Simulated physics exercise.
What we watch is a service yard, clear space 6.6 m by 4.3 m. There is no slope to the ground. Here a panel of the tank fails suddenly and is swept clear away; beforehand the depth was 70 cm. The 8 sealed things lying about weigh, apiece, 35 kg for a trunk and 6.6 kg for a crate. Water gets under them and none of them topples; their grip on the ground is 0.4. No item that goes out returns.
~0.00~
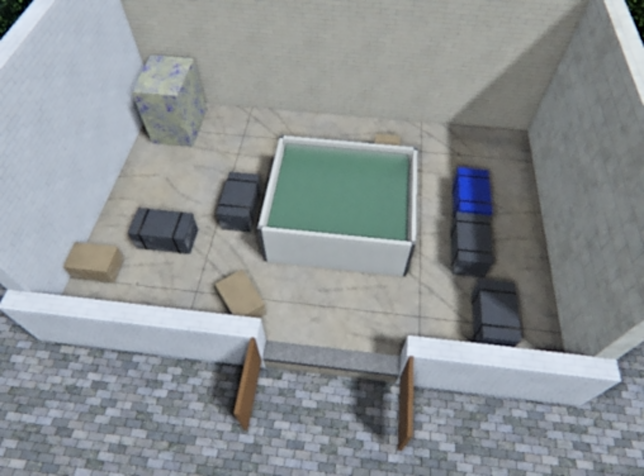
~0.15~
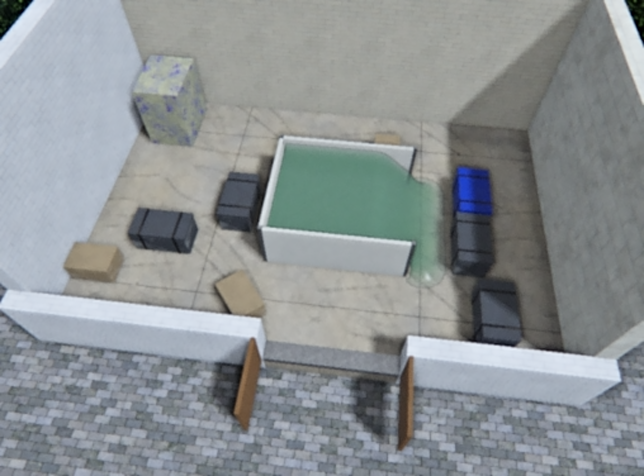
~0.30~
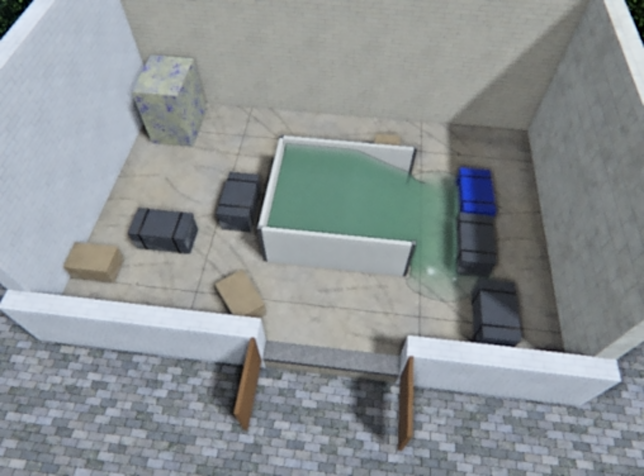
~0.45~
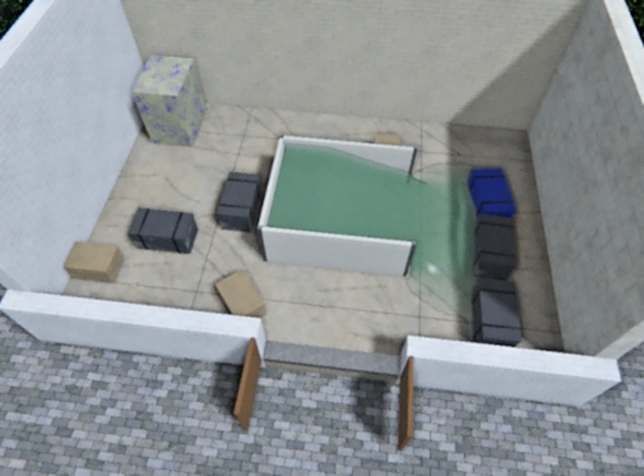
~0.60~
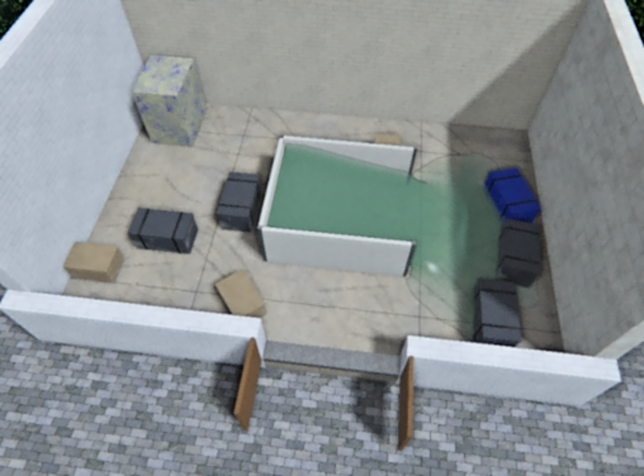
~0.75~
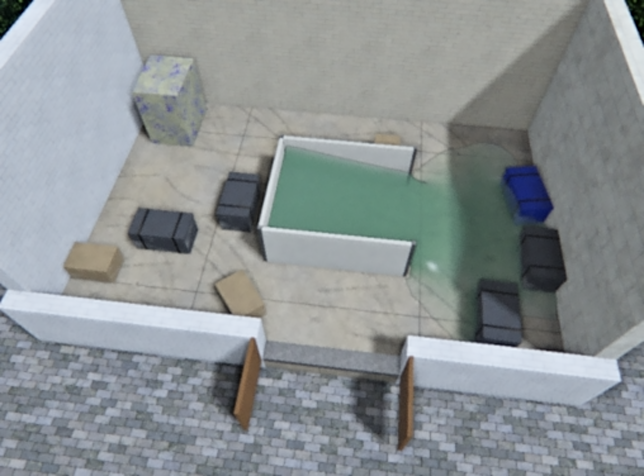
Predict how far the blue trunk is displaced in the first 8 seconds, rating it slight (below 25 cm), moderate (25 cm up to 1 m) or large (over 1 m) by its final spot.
It is left a long distance off.
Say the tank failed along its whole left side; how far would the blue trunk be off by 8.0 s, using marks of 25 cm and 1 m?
The blue trunk simply stays where it is.
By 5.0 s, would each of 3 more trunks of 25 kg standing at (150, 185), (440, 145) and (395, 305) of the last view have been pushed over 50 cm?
Within it, beyond it, beyond it.
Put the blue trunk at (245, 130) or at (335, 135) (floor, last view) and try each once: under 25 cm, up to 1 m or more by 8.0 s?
One after the other: It slips a moderate way, and then it is taken far off.
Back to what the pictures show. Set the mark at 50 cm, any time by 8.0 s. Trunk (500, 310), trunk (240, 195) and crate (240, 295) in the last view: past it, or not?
First one went too far, second one stayed inside, third one went too far.
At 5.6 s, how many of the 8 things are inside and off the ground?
Count at that moment: 4.
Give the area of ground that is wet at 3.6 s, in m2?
Flooded: Near 22 m2.
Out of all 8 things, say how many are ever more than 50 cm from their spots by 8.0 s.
I make that 7.
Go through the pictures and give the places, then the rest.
The blue trunk at (475, 189) rests on the ground; water covers 3.1 m2; 0 of 8 have shifted, in the first picture.
The blue trunk at (475, 189), on the bottom; 4.0 m2 under water; 0 of 8 have shifted, in the second picture.
The blue trunk at (478, 189), on the bottom, 4 cm from its start; 4.7 m2 under water; 0 of 8 have shifted, in the third picture.
The blue trunk at (494, 189), on the bottom, 27 cm from its start; water covers 5.7 m2; 2 of 8 have shifted, in the fourth picture.
The blue trunk at (515, 190), on the bottom, 58 cm from its start; water covers 7.2 m2; 2 of 8 have shifted, in the fifth picture.
The blue trunk at (530, 187) rests on the ground, 81 cm from its start; 8.6 m2 under water; 2 of 8 have shifted, in the sixth picture.
After 1.6 s the blue trunk is near (531, 155), 1.0 m from its start, afloat; 0 of 8 are out; 3 afloat.
After 3.6 s the blue trunk is near (358, 133), 2.0 m from its start, aground; 0 of 8 are out; 2 afloat.
After 5.6 s the blue trunk is near (216, 142), 4.0 m from its start, aground; 0 of 8 are out; 4 afloat.
After 8.0 s the blue trunk is near (198, 179), 4.1 m from its start, afloat; 0 of 8 are out; 7 afloat.
